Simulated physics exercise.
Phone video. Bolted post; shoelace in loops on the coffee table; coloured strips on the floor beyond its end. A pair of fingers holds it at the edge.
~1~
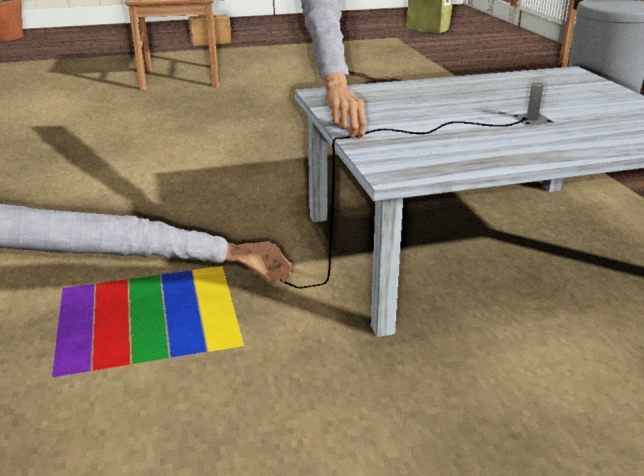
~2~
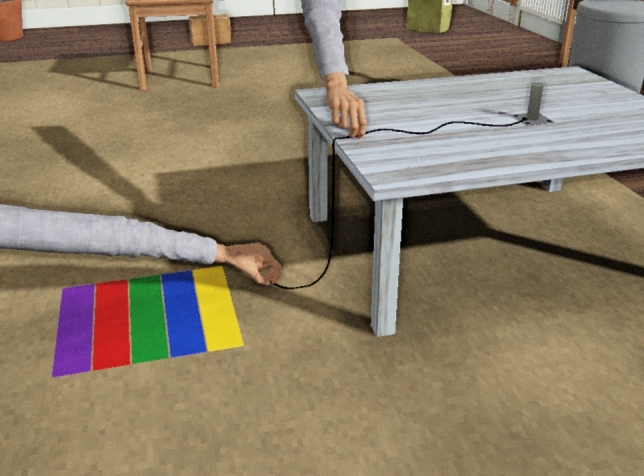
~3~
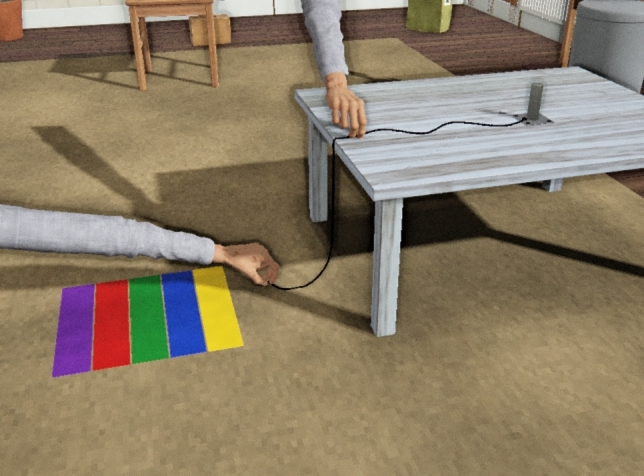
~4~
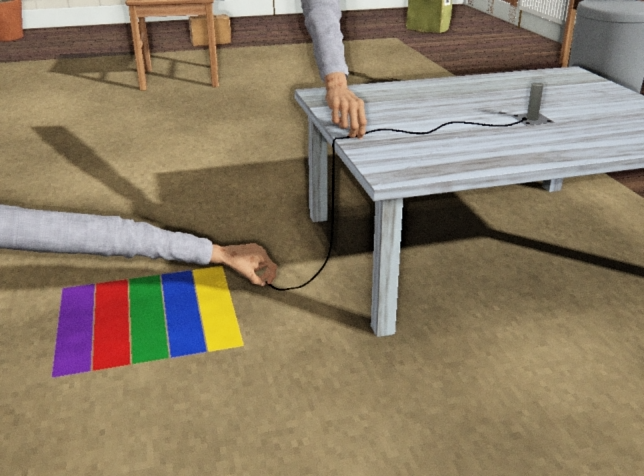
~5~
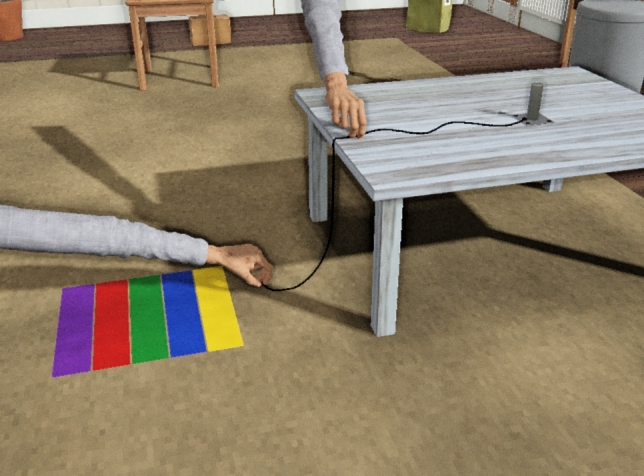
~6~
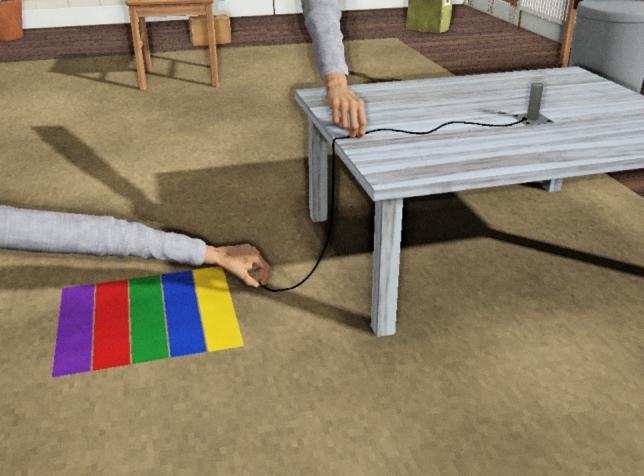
In a carpeted room, one hand pinning a dark cord at a table's edge while another draws its hanging end slightly left.
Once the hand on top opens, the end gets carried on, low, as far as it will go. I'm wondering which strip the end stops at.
It stops at the green strip.
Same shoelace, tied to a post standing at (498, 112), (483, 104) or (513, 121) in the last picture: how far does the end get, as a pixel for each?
Roughly (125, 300), (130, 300) and (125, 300).
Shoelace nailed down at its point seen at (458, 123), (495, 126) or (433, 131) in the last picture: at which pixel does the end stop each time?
Estimated pixels in sequence: (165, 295), (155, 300) and (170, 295).
Soon after, end near (215, 289); over yellow.
After that, end near (175, 295); over blue.
At the stop, end near (152, 298); over green. It gets as far as the green strip.
